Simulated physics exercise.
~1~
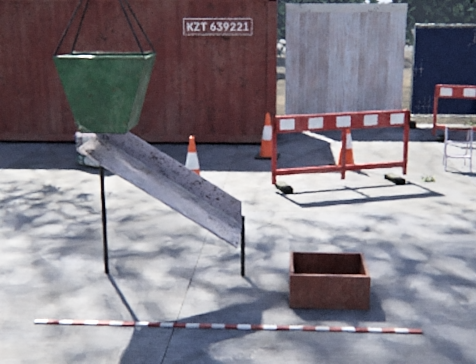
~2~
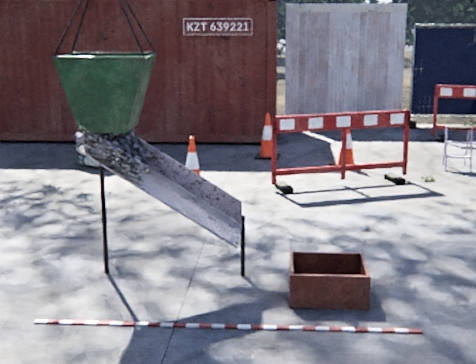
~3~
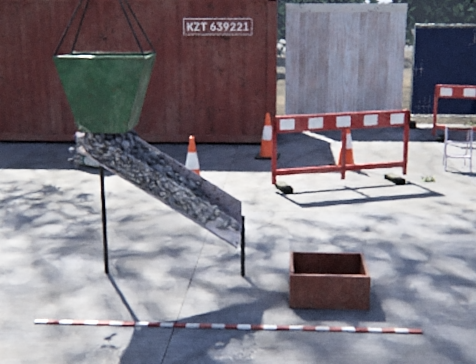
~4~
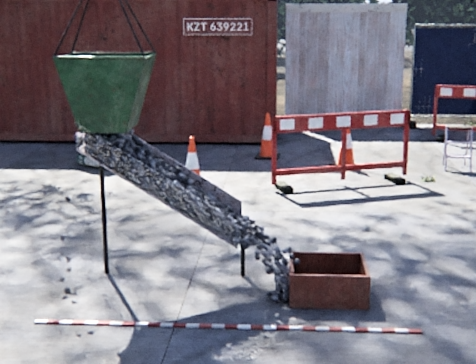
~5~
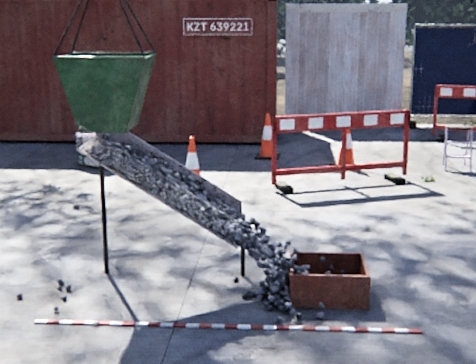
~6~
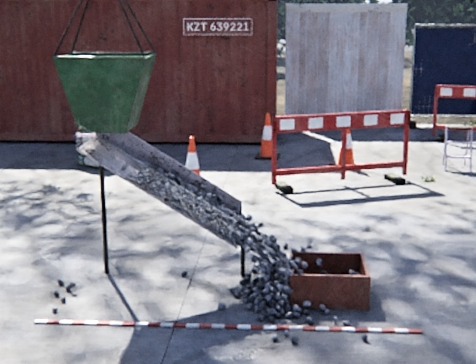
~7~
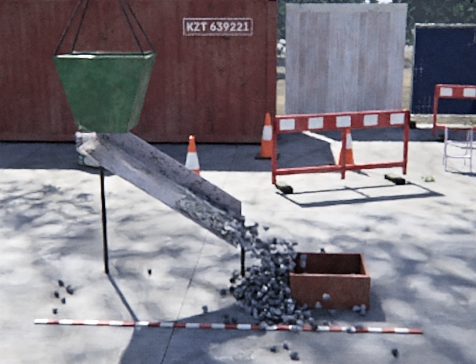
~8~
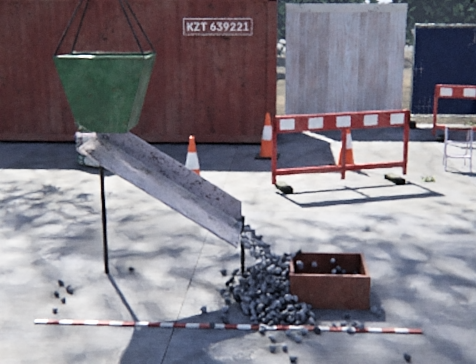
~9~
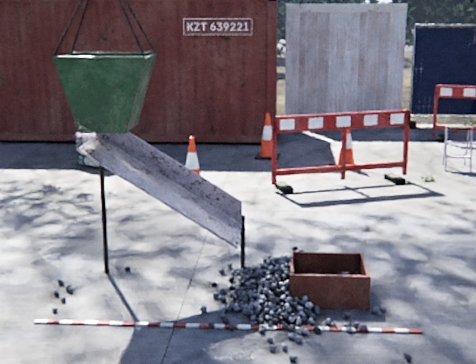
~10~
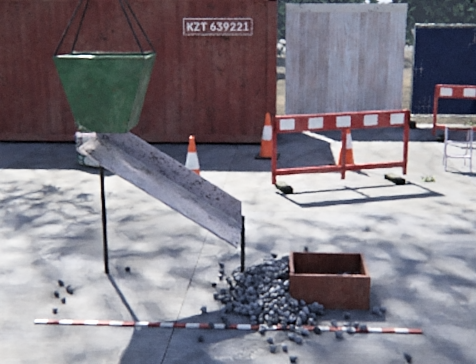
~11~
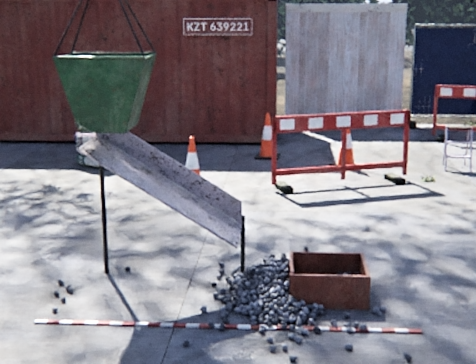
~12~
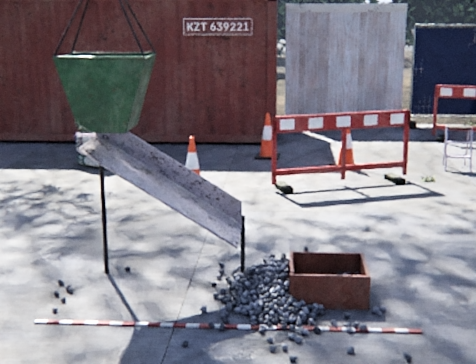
In a concrete yard, grey stones sliding from a green skip down a sloping chute, mostly piling left of a brown bin.
